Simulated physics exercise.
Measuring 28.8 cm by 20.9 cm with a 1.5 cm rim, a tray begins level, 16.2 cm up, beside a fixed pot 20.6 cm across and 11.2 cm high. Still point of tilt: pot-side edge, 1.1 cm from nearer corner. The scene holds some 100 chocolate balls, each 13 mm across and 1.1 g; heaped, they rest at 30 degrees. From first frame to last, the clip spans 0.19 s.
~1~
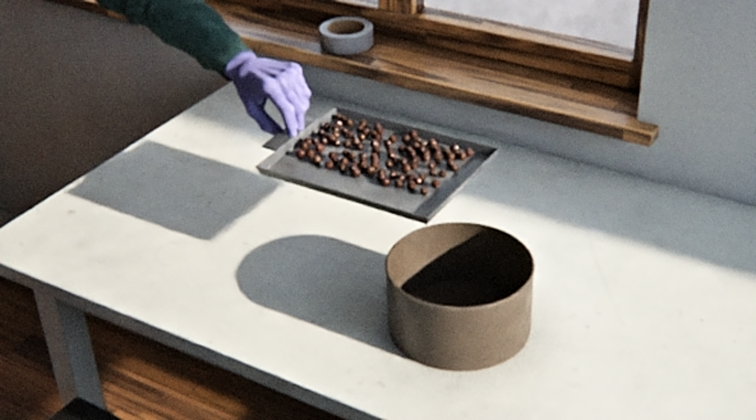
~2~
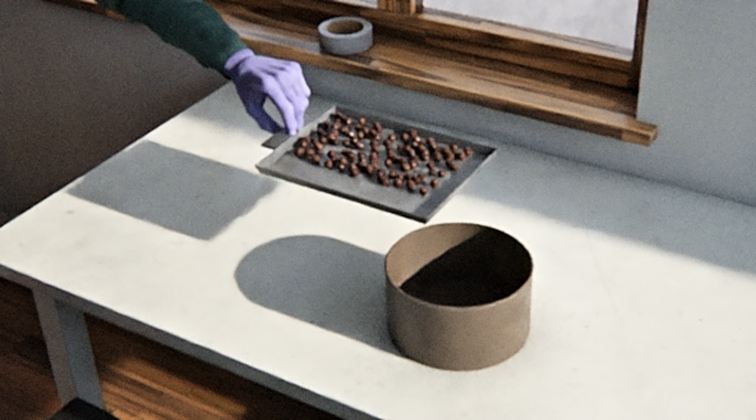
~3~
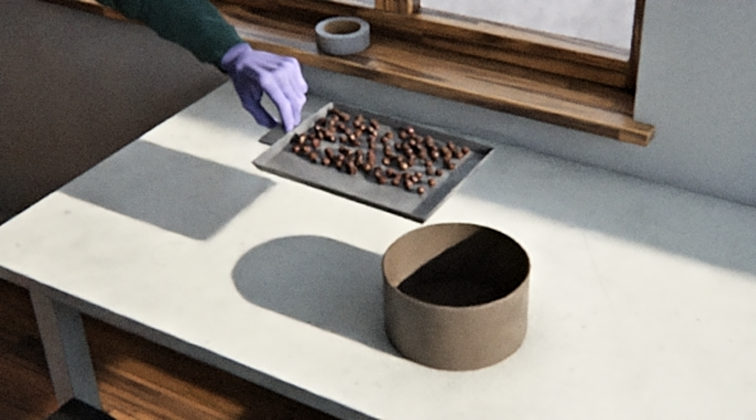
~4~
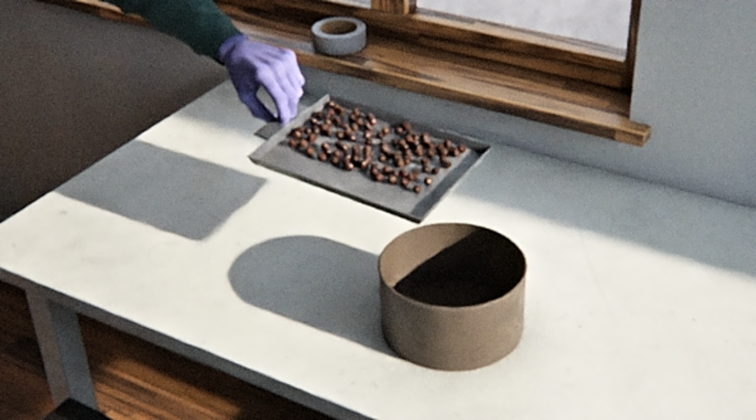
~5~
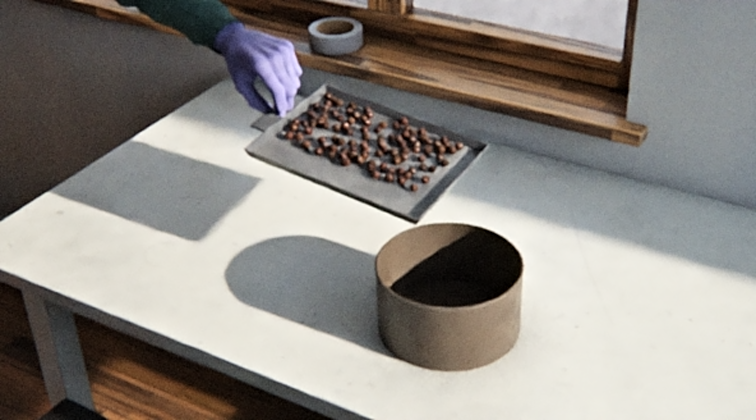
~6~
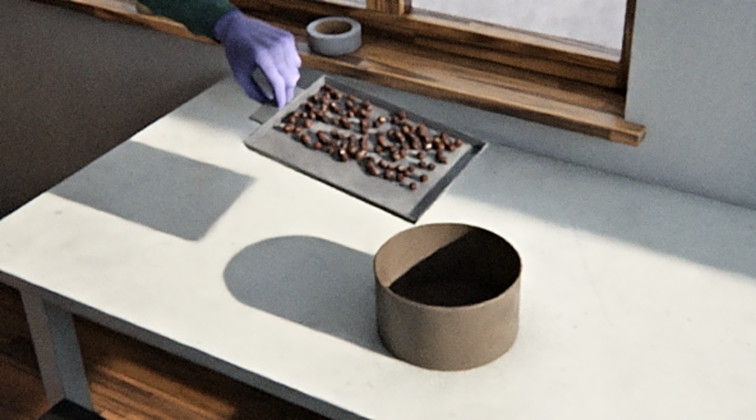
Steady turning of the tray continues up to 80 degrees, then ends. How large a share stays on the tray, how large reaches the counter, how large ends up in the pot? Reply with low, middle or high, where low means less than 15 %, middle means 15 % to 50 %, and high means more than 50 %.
My answer: Tray - low; counter - low; pot - high.
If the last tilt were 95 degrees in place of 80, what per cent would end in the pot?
I'd put it at close to 100 per cent.
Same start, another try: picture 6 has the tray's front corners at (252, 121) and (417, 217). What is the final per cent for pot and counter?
Split: Pot = 30, counter = 70.
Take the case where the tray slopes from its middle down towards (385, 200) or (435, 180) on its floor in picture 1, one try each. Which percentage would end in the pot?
Estimate: Some 90 % and some 45 % respectively.
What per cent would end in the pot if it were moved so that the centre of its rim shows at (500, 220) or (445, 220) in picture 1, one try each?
I'd say close to 35 percent for the first spot and 40 percent for the second.
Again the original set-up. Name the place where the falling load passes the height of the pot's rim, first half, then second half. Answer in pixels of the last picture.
Around (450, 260), then (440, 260).
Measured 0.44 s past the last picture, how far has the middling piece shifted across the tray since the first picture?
13 cm.
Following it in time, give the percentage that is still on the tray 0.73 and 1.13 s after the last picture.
Around 60 first, about 5 after.
Then, 0.44 s after the last picture, tilt 43 degrees; the tray holds 100 %, the pot 0 %.
Then, 0.73 s after the last picture, tilt 66 degrees; the tray holds 60 %, the pot 35 %.
Then, 1.13 s after the last picture, tilt 80 degrees; the tray holds 5 %, the pot 90 %.
In the end, tray 0 %, counter 0 %, pot 100 %.
